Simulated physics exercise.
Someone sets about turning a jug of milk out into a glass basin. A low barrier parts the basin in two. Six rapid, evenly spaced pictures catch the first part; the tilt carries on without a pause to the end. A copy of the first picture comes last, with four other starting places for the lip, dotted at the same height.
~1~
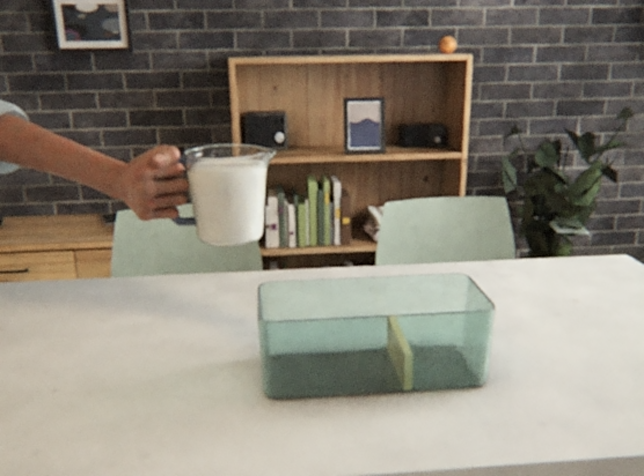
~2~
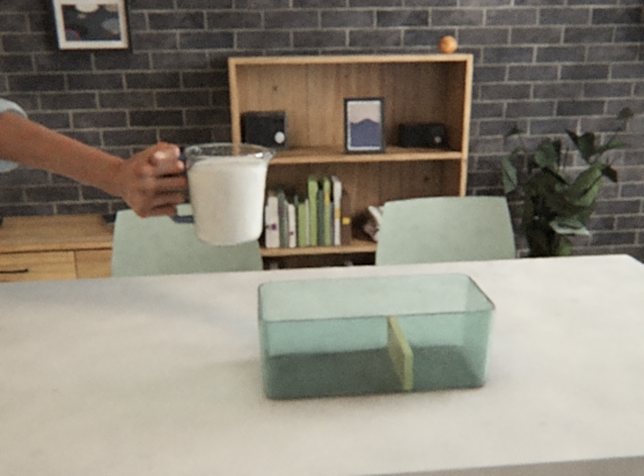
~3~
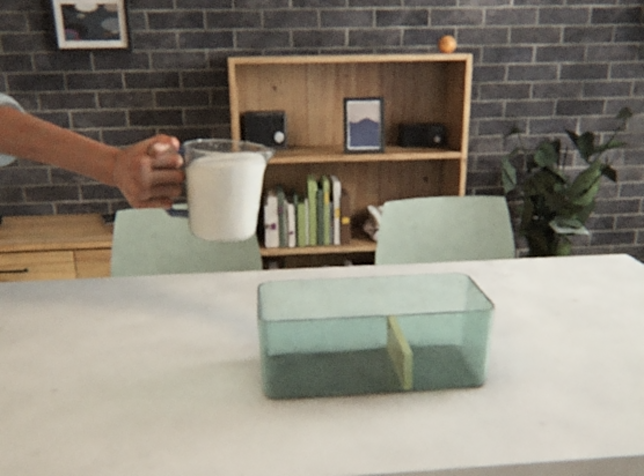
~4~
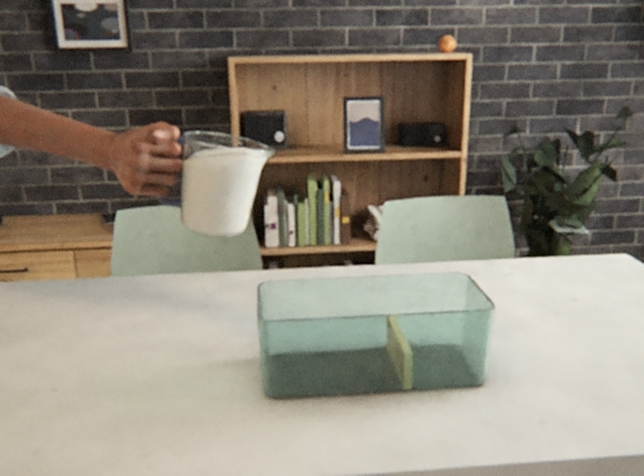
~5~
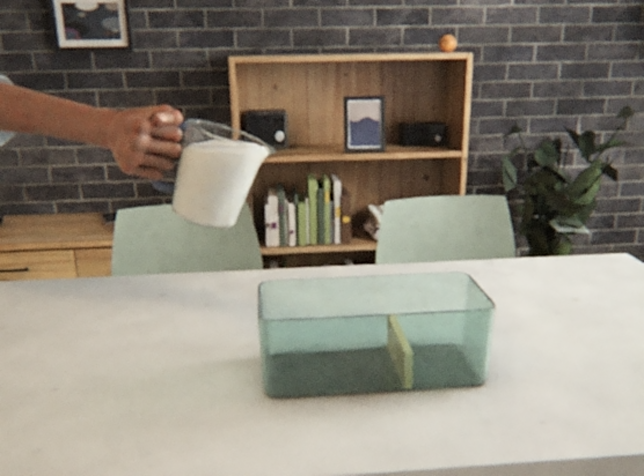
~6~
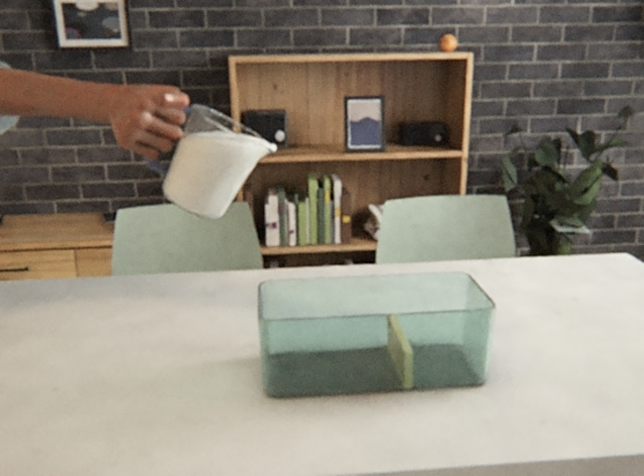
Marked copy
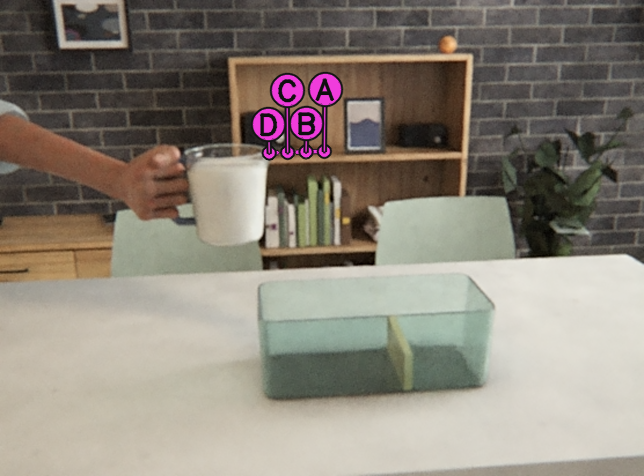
The clip opens with a hand at the left holding an upright glass jug of milk above a table, where a clear greenish basin with a low divider sits. The hand then gradually tilts the jug to the right, and the milk shifts up toward the lip while the basin stays empty.
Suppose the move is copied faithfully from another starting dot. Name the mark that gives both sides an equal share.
The best dot is B.
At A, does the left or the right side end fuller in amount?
The right one.
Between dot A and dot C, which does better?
A it is.
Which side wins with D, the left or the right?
The left one.
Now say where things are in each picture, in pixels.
The first picture shows upright, lip at (276, 152); basin from (264, 397) to (487, 383); top of the wall at (399, 333); nothing has left yet.
The second picture shows upright, lip at (276, 152); nothing has left yet.
The third picture shows tipped about 5°, lip at (275, 152); nothing has left yet.
The fourth picture shows tipped about 11°, lip at (275, 152); nothing has left yet.
The fifth picture shows tipped about 20°, lip at (275, 151); nothing has left yet.
The sixth picture shows tipped about 29°, lip at (274, 150); nothing has left yet.
On the marked copy, A at (324, 151); B at (306, 151); C at (287, 152); D at (269, 152).
If A is chosen, about 20 % ends left of the wall and 77 % right of it; 3 % is lost outside.
If B is chosen, about 49 % ends left of the wall and 47 % right of it; 3 % is lost outside.
If C is chosen, about 87 % ends left of the wall and 8 % right of it; 5 % is lost outside.
If D is chosen, about 90 % ends left of the wall and 5 % right of it; 5 % is lost outside.
